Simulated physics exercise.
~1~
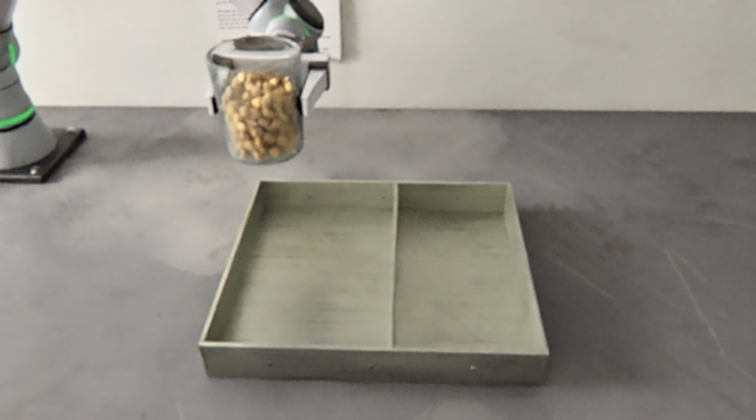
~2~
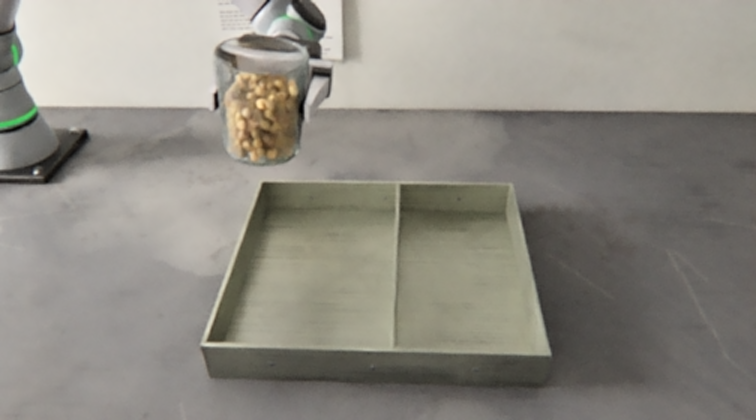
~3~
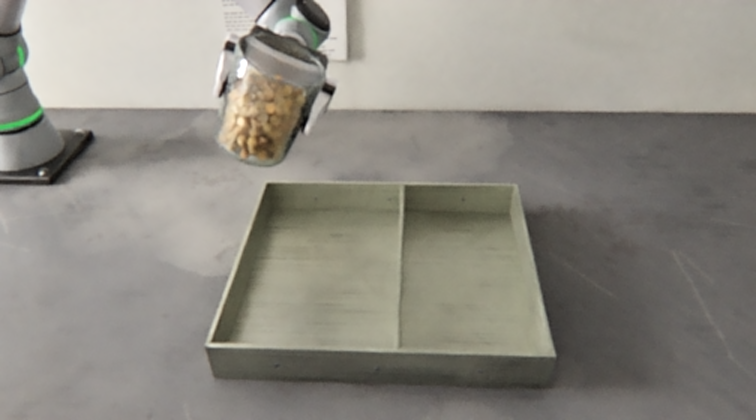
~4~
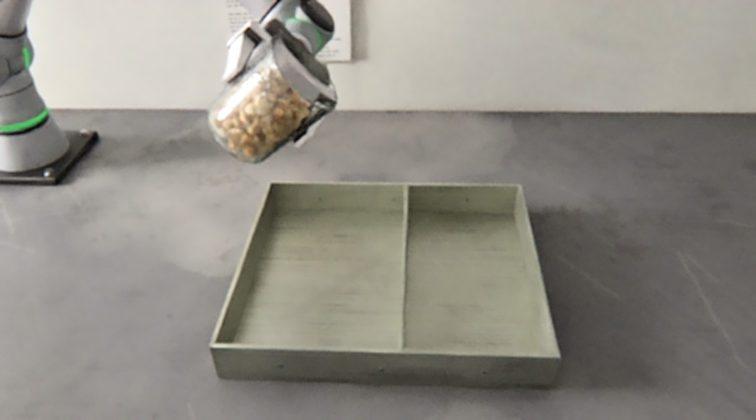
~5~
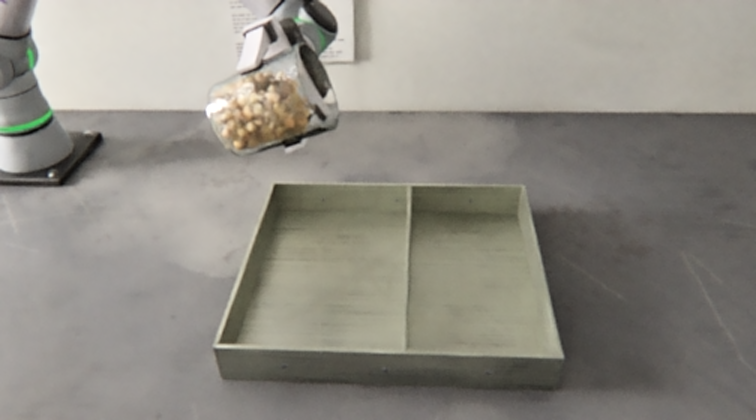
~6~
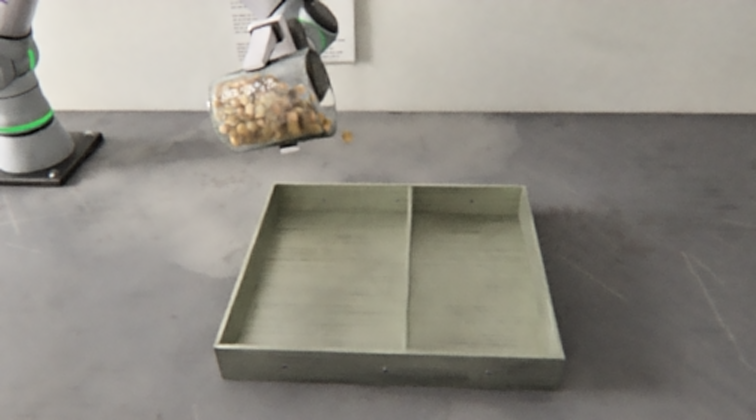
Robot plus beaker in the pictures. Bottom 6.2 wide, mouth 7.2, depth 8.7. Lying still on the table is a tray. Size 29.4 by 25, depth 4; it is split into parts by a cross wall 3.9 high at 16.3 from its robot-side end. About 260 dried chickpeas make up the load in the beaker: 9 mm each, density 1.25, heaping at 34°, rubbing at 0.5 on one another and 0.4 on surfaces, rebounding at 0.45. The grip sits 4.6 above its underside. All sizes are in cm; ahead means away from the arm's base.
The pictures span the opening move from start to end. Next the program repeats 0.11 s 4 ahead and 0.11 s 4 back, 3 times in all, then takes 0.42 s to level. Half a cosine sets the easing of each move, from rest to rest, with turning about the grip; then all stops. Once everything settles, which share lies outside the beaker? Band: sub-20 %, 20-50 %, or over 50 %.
Band: Over 50 %.
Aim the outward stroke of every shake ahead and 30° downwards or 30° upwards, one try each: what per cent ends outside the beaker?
40 and 75 %.
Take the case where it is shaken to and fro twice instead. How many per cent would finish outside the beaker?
Estimate for that case: 60 %.
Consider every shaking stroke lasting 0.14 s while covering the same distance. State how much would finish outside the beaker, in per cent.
50 %.
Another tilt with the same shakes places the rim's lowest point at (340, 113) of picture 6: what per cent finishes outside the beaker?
Roughly 25 per cent.
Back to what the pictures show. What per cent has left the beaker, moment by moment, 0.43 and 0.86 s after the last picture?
50, then 65.
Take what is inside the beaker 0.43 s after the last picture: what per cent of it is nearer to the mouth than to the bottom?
75 %.
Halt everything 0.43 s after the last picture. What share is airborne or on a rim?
About 13 per cent.
Then, 0.43 s after the last picture, tilted 75° forward, highest piece 22 above the table; 129 in the beaker, 57 in the far-side part, 38 in the robot-side part, 34 in flight or on a rim.
Then, 0.86 s after the last picture, tilted 39° forward, highest piece 23 above the table; 86 in the beaker, 86 in the far-side part, 85 in the robot-side part, 1 in flight or on a rim.
Then, 1.28 s after the last picture, level, highest piece 21 above the table; 86 in the beaker, 86 in the robot-side part, 86 in the far-side part.
Then, 2.33 s after the last picture, level, highest piece 21 above the table; 86 in the beaker, 86 in the robot-side part, 86 in the far-side part.
Final count, 86 in the beaker, 86 in the robot-side part, 86 in the far-side part. That is 67 % outside the beaker.
